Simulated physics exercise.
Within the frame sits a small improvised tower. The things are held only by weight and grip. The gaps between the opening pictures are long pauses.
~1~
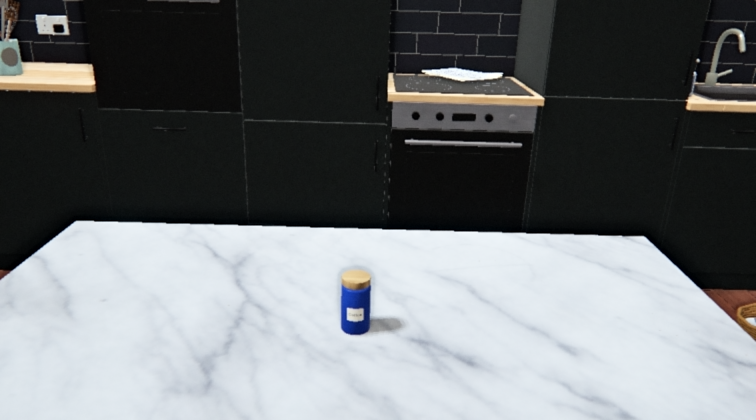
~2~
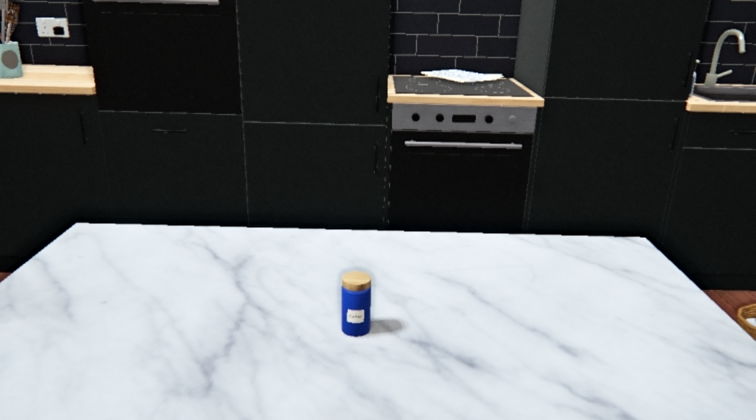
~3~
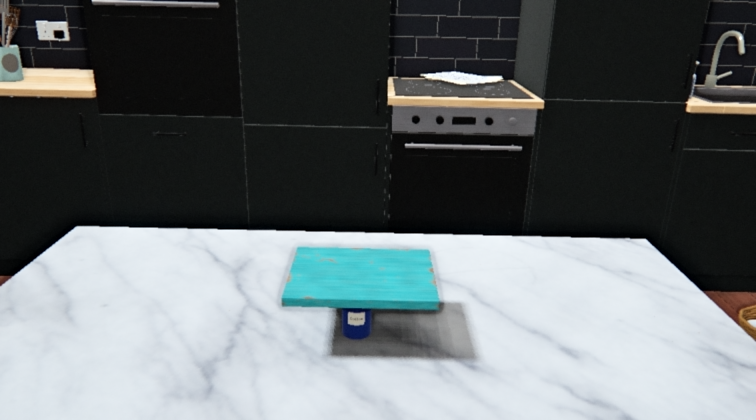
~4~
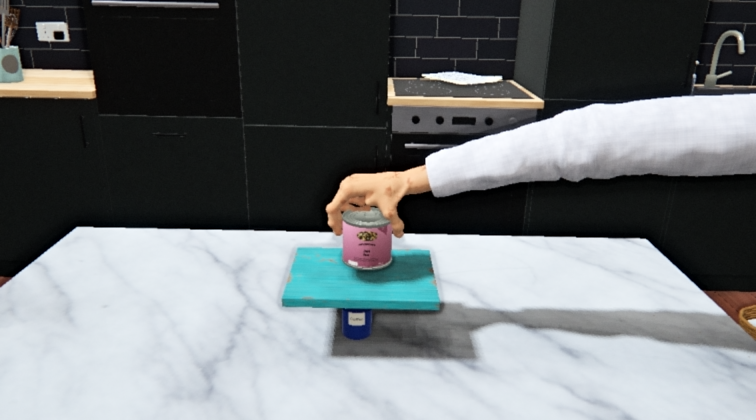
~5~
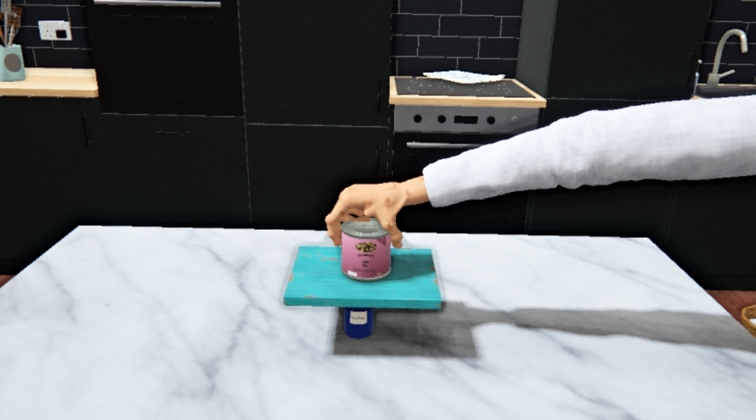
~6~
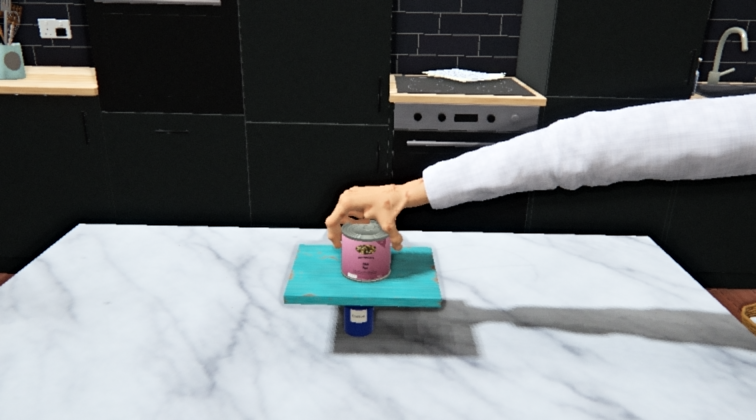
A small blue jar with a wooden lid stands on a white marble counter, seen from the front and slightly above in a kitchen with dark cabinets, an oven and a sink behind. A turquoise board then appears lying across the jar, its shadow on the marble. A white-sleeved arm reaches in from the right, lowers a pink tin onto the board's middle and keeps hold of it.
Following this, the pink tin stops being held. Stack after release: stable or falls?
I predict the stack will bear it.
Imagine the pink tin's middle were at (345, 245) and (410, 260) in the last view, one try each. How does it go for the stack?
The stack remains upright with the first try and topples over with the second.
Then, 0.20 s past the last view, nothing moves.
Then, 0.70 s past the last view, pink tin resting near (366, 251).
Finally, all 3 still in place. Final places as the last picture's camera would see them, pink tin near (366, 251). The stack stays up.
